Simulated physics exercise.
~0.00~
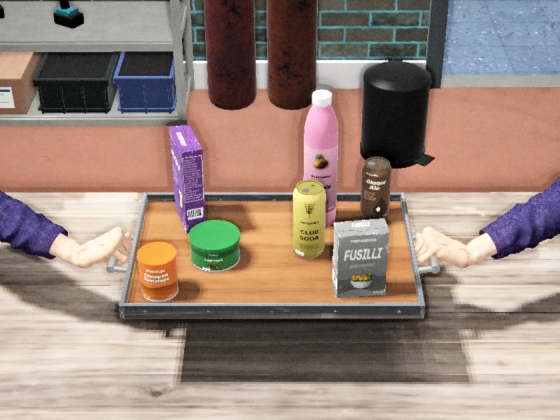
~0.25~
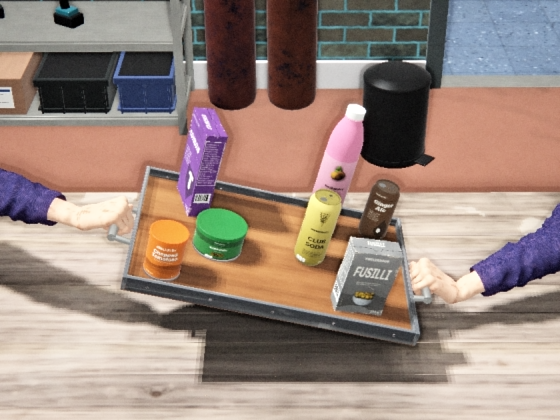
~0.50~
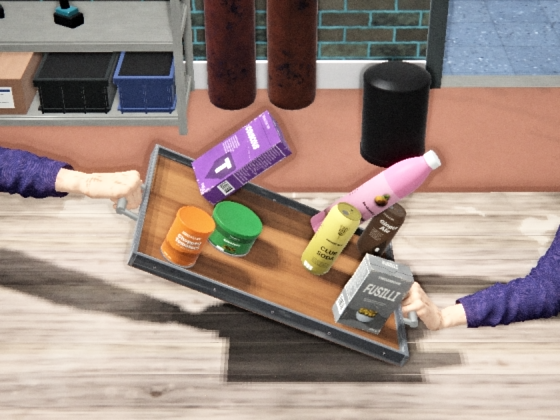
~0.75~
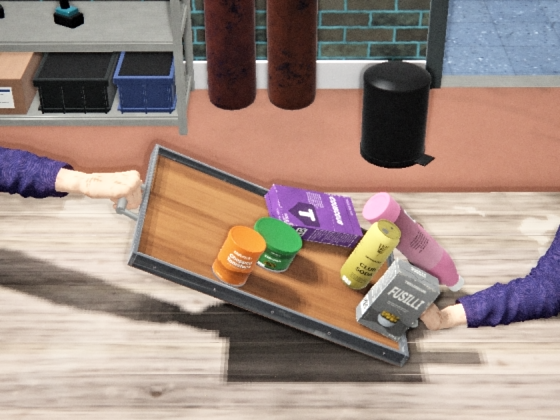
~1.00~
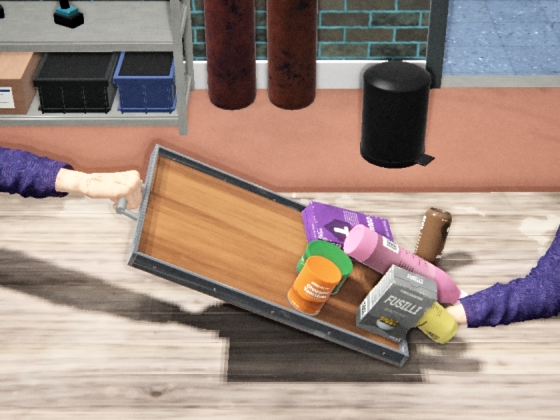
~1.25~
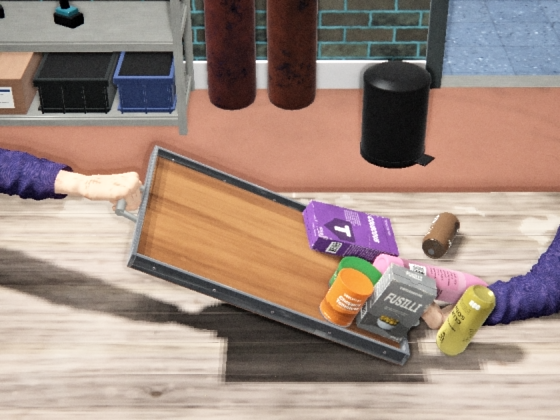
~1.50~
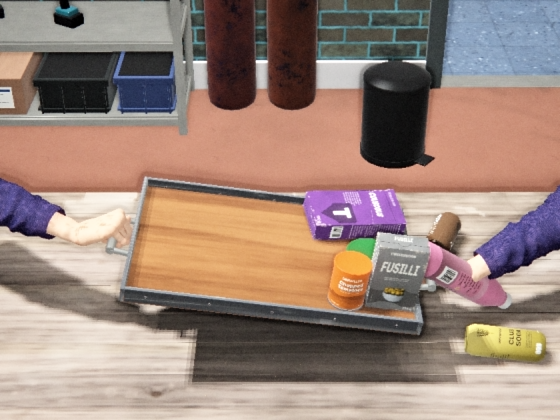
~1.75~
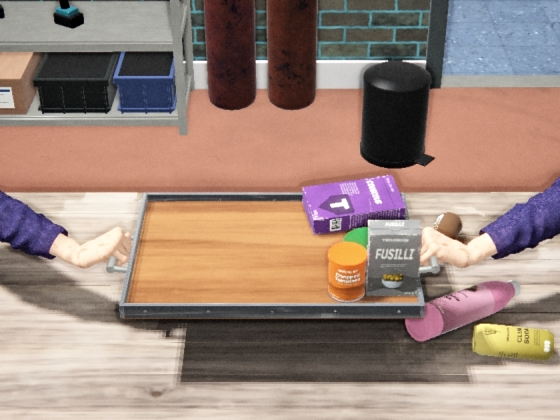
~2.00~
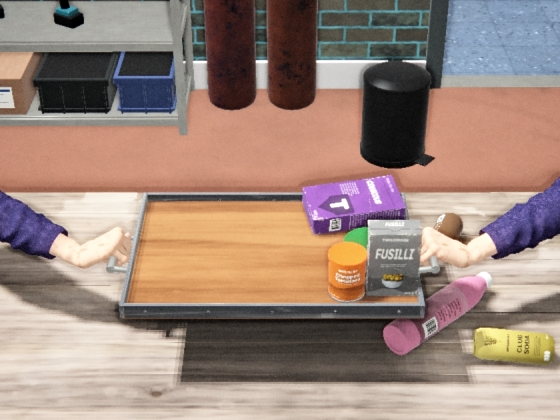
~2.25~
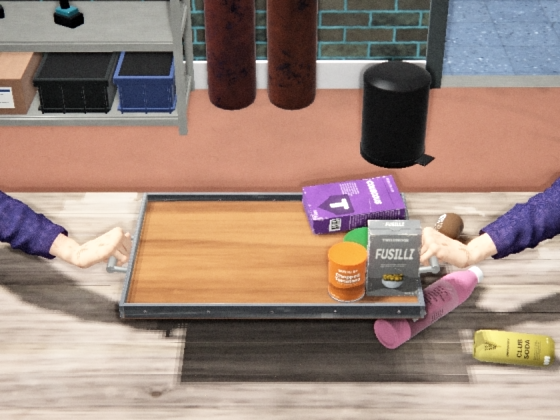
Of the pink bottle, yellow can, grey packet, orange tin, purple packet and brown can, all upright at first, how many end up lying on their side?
Four of them end up lying on their side. They are the pink bottle, the yellow can, the purple packet and the brown can.
